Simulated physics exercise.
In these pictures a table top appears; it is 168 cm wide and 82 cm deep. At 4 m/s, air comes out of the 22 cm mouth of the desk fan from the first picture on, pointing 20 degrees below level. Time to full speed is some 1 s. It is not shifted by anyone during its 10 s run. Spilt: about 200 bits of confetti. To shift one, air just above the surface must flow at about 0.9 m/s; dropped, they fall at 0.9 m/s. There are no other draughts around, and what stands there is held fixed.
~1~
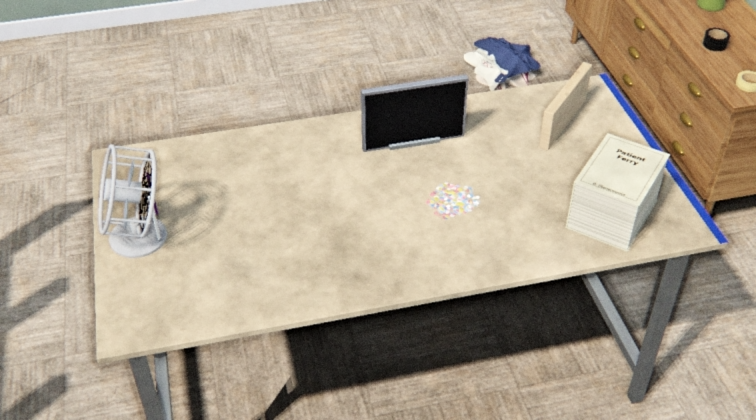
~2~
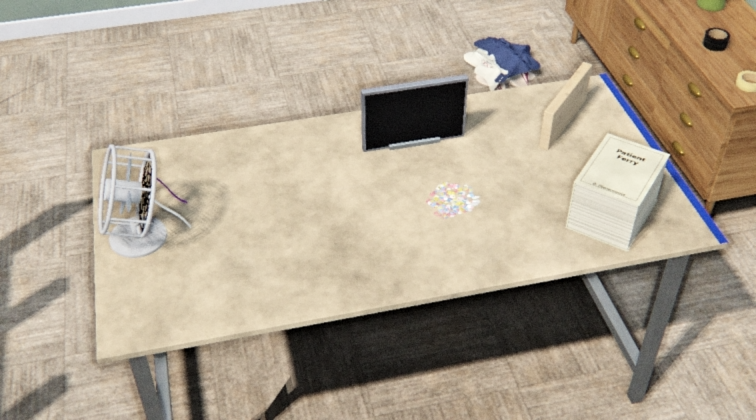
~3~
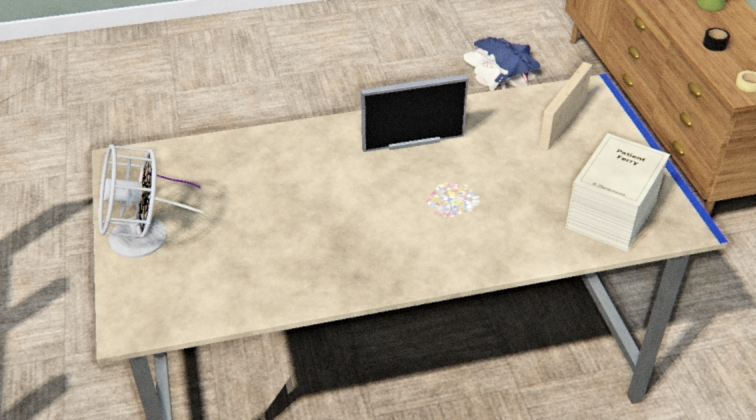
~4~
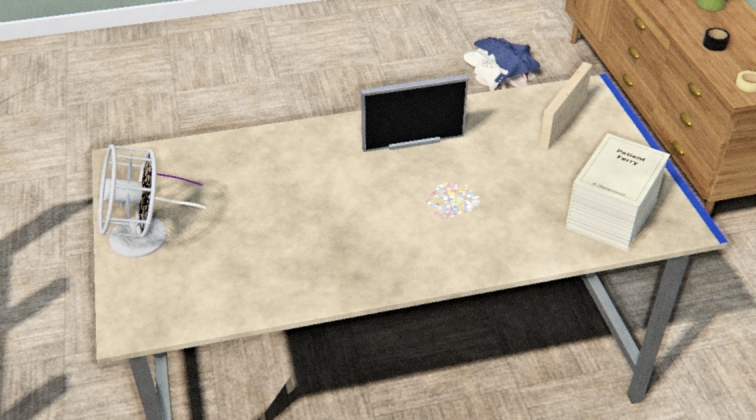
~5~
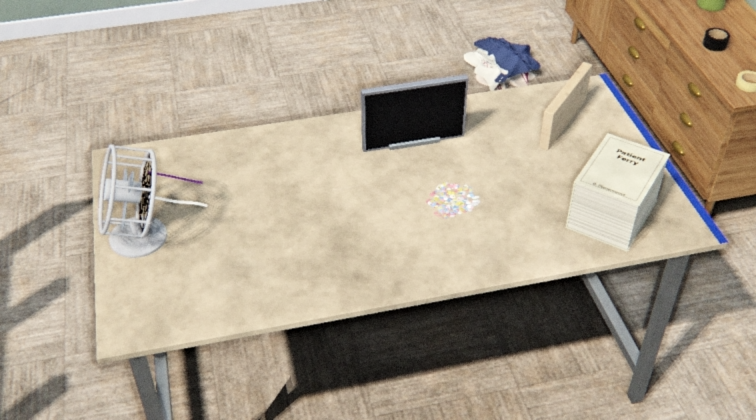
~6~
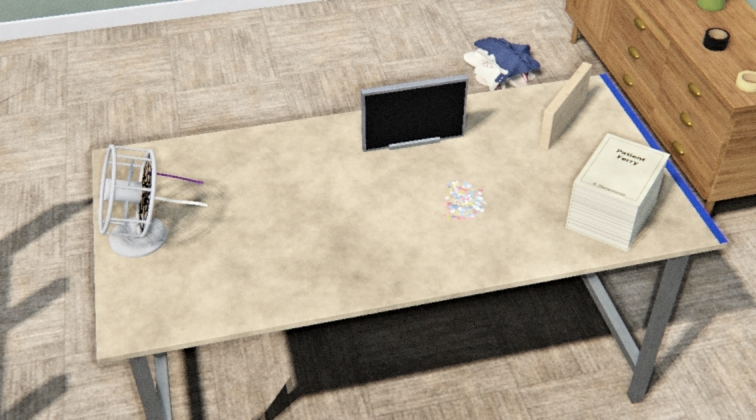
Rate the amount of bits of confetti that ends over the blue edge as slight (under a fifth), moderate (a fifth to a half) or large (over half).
Large.
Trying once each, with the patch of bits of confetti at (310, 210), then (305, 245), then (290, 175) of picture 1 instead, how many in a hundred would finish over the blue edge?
First try 60 %, second 0 %, third 0 %.
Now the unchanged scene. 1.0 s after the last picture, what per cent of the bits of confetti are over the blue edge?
I'd say near 70 per cent by then.
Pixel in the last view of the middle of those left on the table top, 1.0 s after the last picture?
Near (584, 208).
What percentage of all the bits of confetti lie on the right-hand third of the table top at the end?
Something close to 0 % ends up there.
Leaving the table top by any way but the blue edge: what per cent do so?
My best guess is roughly 5 %.
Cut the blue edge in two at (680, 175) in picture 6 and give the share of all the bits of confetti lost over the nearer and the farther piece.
I'd put near 1 percent on the nearer stretch and close to 90 percent on the farther one.
Then, 1.0 s after the last picture, 26 % are on the move or not yet settled, 74 % are over the blue edge; the middle of those still in play is near (583, 208).
Then, 2.2 s after the last picture, 12 % are on the move or not yet settled, 86 % are over the blue edge.
Then, 4.6 s after the last picture, 0 % are on the move or not yet settled, 94 % are over the blue edge.
Then, 9.1 s after the last picture, at the end, 95 % are over the blue edge.
